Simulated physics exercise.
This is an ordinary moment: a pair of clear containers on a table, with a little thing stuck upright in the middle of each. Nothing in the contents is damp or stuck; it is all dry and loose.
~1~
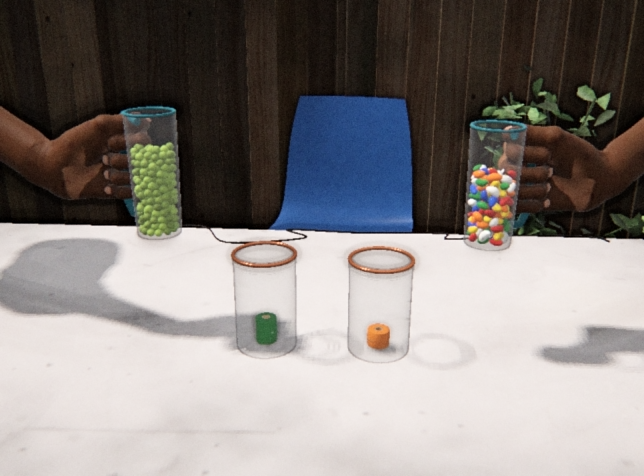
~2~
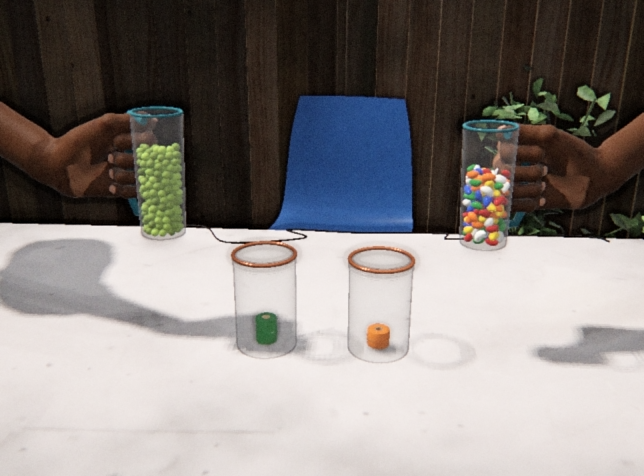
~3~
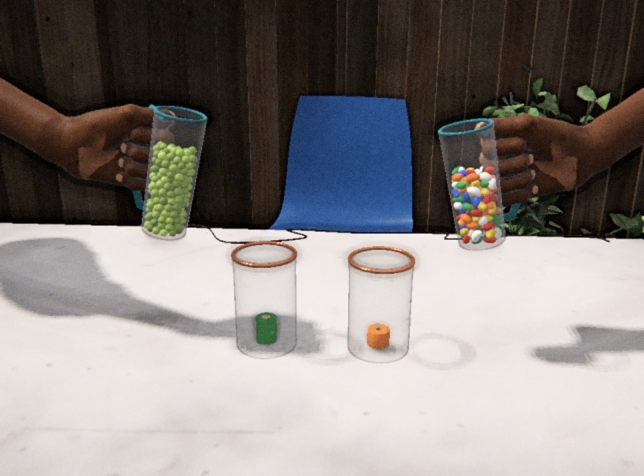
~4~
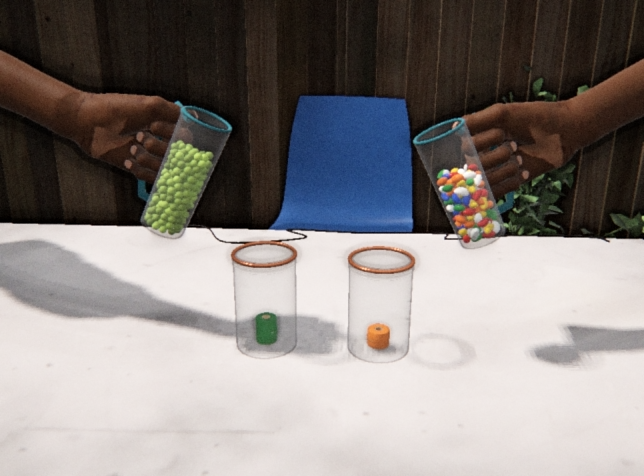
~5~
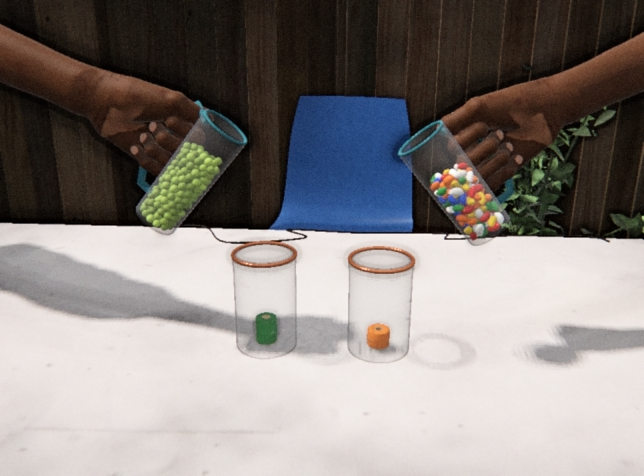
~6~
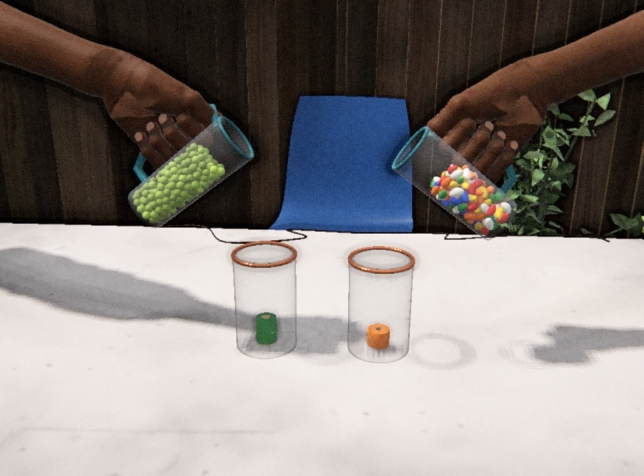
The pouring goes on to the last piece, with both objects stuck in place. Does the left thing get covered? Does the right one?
Left side fully covered; right side fully covered.
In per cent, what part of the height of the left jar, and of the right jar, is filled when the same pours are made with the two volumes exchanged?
Levels: Left 45 %, right 50 %.
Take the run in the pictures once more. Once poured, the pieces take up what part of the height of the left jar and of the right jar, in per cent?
Left 50 %, right 45 %.
Then, 0.56 s after the last picture, left jar empty, all of its cupful still in the cup; right jar empty, all of its cupful still in the cup.
Then, 1.06 s after the last picture, left jar nearly empty, most of its cupful still in the cup; right jar nearly empty, most of its cupful still in the cup.
Then, 1.48 s after the last picture, left jar half full, none of its cupful still in the cup; right jar a third full, none of its cupful still in the cup.
At rest, left jar half full (surface near (265, 296)), nothing beside it; right jar half full (surface near (380, 306)), nothing beside it; the left thing is covered; the right thing is covered.
